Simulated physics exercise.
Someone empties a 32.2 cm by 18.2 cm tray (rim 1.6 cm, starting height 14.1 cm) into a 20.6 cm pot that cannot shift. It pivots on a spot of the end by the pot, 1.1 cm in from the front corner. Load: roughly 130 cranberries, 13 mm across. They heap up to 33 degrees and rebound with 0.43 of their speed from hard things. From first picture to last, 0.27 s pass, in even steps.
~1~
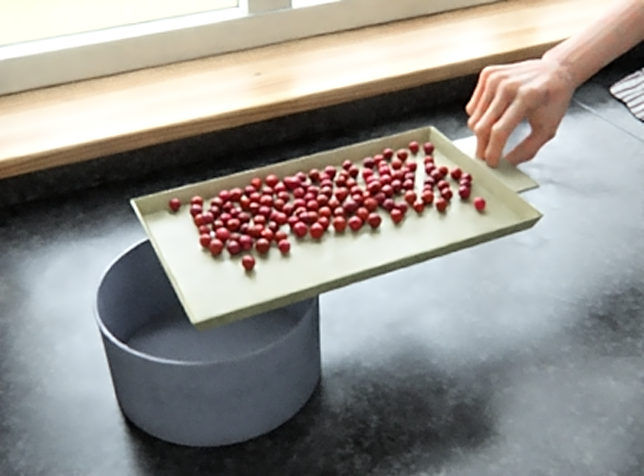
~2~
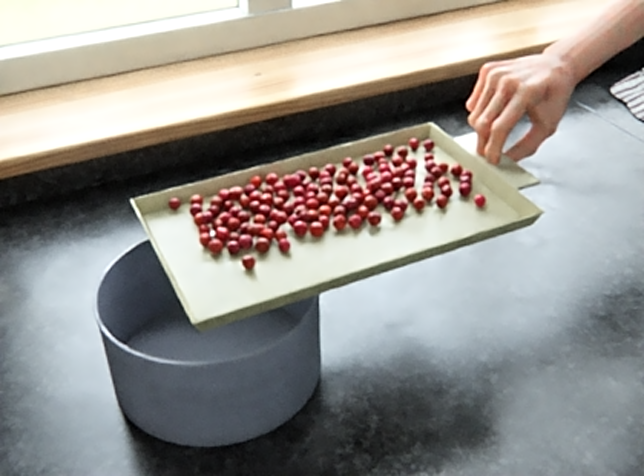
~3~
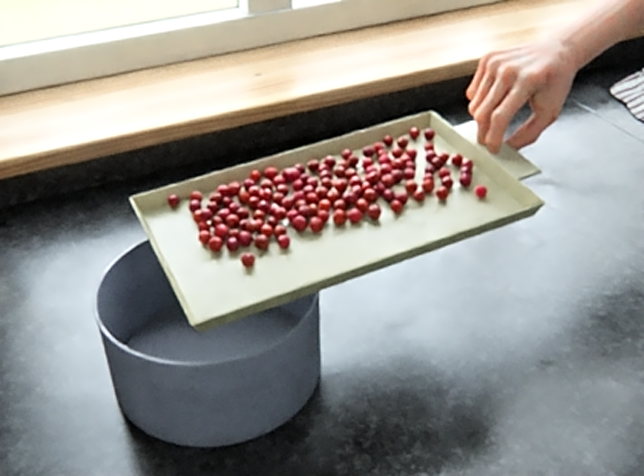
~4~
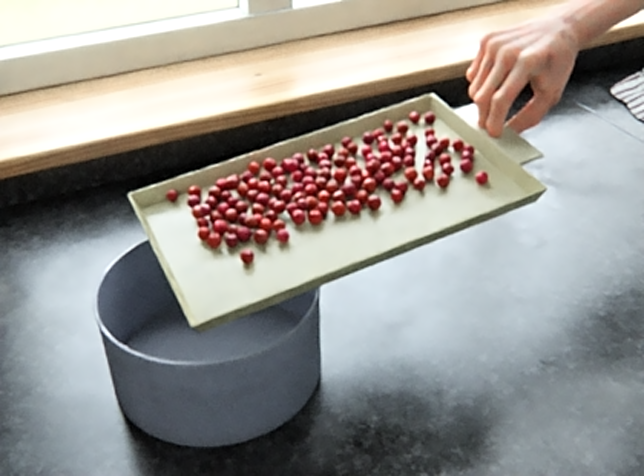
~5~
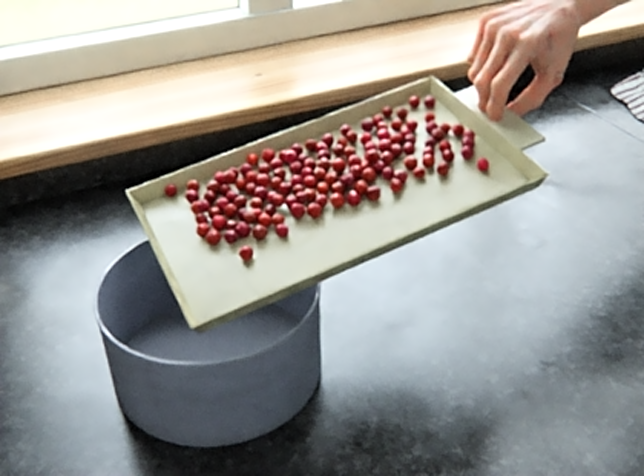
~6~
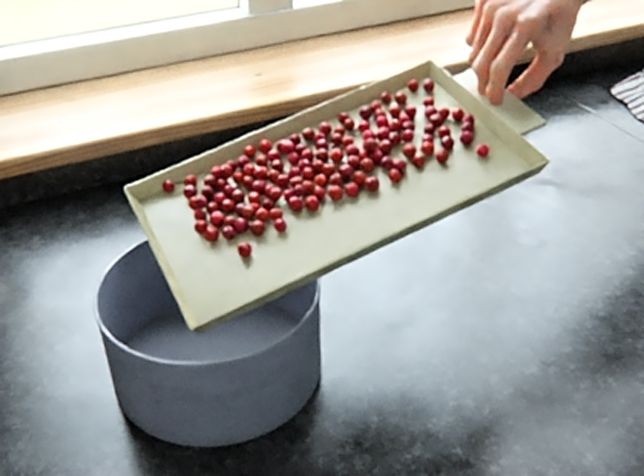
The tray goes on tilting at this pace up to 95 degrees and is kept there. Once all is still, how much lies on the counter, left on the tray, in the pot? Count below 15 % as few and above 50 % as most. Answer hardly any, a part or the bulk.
On the counter: The bulk; left on the tray: Hardly any; in the pot: Hardly any.
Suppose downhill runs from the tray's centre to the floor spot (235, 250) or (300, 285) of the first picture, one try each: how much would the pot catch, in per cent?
Some 55 and 0 per cent.
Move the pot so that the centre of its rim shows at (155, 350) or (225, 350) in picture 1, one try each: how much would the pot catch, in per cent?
About 100 and 95 per cent.
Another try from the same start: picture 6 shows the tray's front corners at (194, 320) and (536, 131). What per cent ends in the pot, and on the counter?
Pot 25, counter 75.
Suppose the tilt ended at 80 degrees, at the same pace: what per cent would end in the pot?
In that case some 5 per cent.
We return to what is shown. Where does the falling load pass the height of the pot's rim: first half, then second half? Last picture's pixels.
First near (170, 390), later near (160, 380).
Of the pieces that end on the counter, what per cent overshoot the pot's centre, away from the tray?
Some 100 per cent.
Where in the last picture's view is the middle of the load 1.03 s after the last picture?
At about (162, 313).
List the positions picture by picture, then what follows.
The first picture shows tray tilt 0 degrees, front corners at (199, 315) and (534, 213); middle of the pieces at (323, 202); pot at (208, 284).
The second picture shows tray tilt 1 degrees, front corners at (198, 316) and (534, 210); middle of the pieces at (323, 200).
The third picture shows tray tilt 3 degrees, front corners at (198, 317) and (536, 200), lowest corner left front; middle of the pieces at (322, 194).
The fourth picture shows tray tilt 6 degrees, front corners at (197, 318) and (537, 187), lowest corner left front; middle of the pieces at (321, 184).
The fifth picture shows tray tilt 10 degrees, front corners at (197, 319) and (539, 173), lowest corner left front; middle of the pieces at (320, 175).
The sixth picture shows tray tilt 13 degrees, front corners at (196, 320) and (539, 159), lowest corner left front; middle of the pieces at (318, 166); pot at (208, 285).
Then, 0.62 s after the last picture, tilt 52 degrees; the tray holds 90 %, the pot 0 %.
Then, 1.03 s after the last picture, tilt 78 degrees; the tray holds 60 %, the pot 0 %.
Then, 1.52 s after the last picture, tilt 95 degrees; the tray holds 0 %, the pot 0 %.
In the end, counter 100 %, tray 0 %, pot 0 %.
